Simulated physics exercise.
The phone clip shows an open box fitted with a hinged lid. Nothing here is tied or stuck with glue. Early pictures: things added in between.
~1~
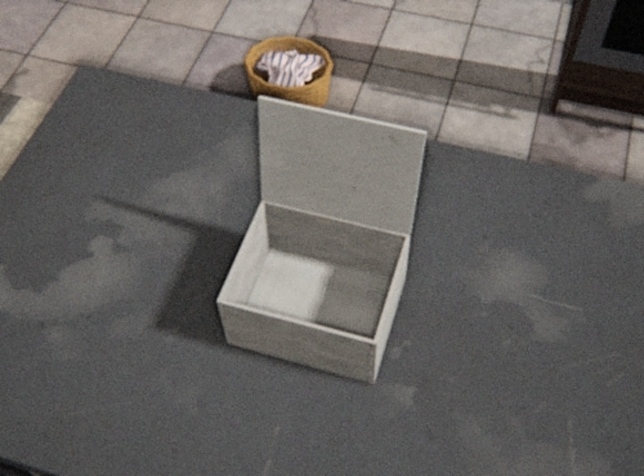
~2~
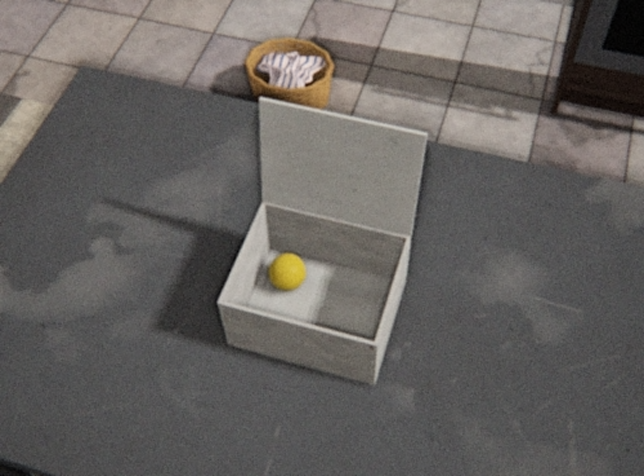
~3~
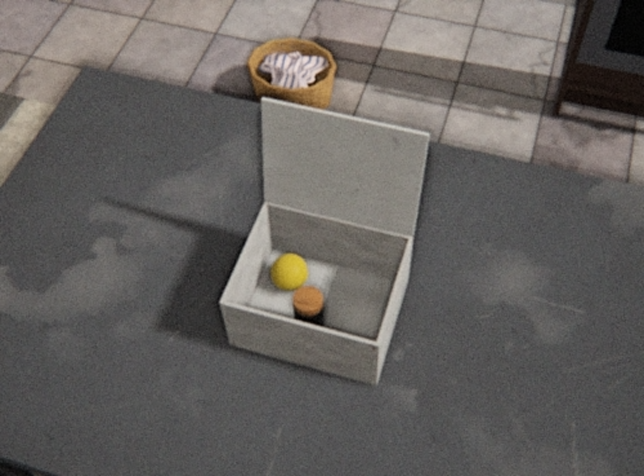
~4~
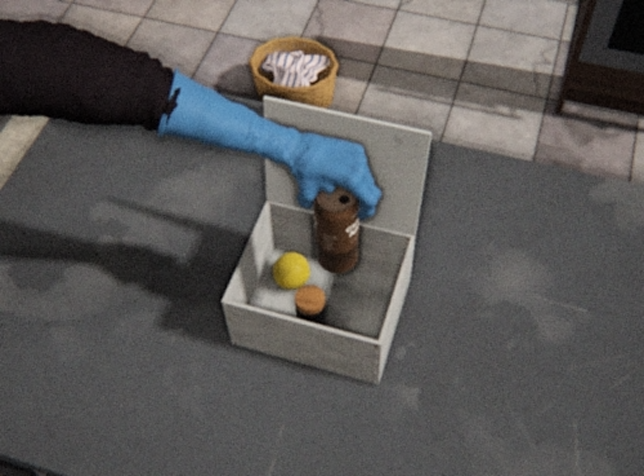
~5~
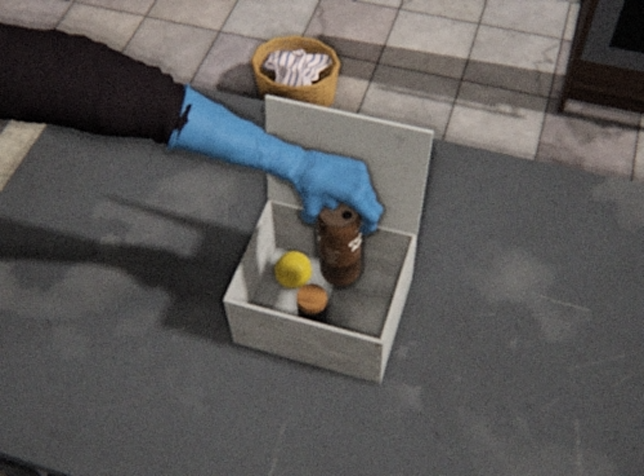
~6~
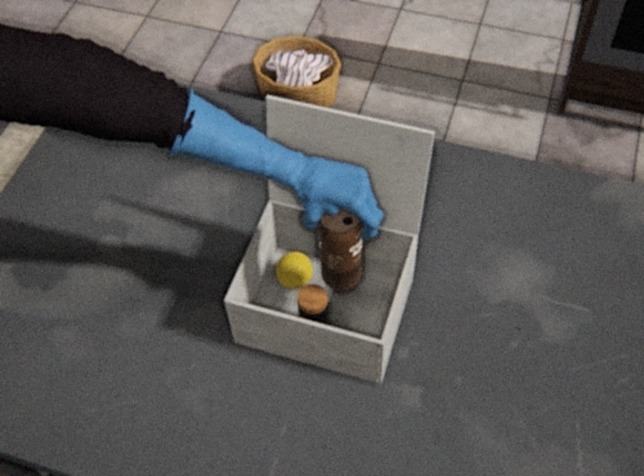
An open pale box with its hinged lid raised sits on a dark grey tabletop, seen from above at an angle, with a tan basket of striped cloth on the tiled floor behind. A yellow lemon appears inside at the left, then a small orange-topped dark item near the front. A blue-gloved, dark-sleeved arm reaches from the left and lowers a brown can inside, while the view drifts very slightly.
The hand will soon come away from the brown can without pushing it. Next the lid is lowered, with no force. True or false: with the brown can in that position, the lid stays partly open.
True.
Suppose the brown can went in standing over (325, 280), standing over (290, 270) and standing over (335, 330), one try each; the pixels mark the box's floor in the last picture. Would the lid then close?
Trial 1: Lid fully lowered. Trial 2: Lid propped open. Trial 3: Lid fully lowered.
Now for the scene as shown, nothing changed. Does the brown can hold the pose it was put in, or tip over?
In the end, it keeps its orientation.
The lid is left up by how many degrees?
Some 20° above the rim.
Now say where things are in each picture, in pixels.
The last thing is not in view yet, in the first frame.
The last thing is not in view yet; yellow lemon (287, 272), in the second frame.
The last thing is not in view yet; yellow lemon (289, 272), in the third frame.
Still above its spot; brown can (337, 230); yellow lemon (292, 271), in the fourth frame.
Still above its spot; brown can (340, 244); yellow lemon (293, 270), in the fifth frame.
In place under the hand; brown can (341, 249); yellow lemon (294, 271), in the sixth frame.
Then, 1.00 s later than the last frame, lid starting down; brown can moved well along near (341, 289).
Then, 1.60 s later than the last frame, lid 53° above the rim; brown can moved well along near (341, 289).
When it is over, lid 21° above the rim; moved from the start, brown can; the other 2 as before. End places, in pixels of the last picture, brown can near (341, 289).
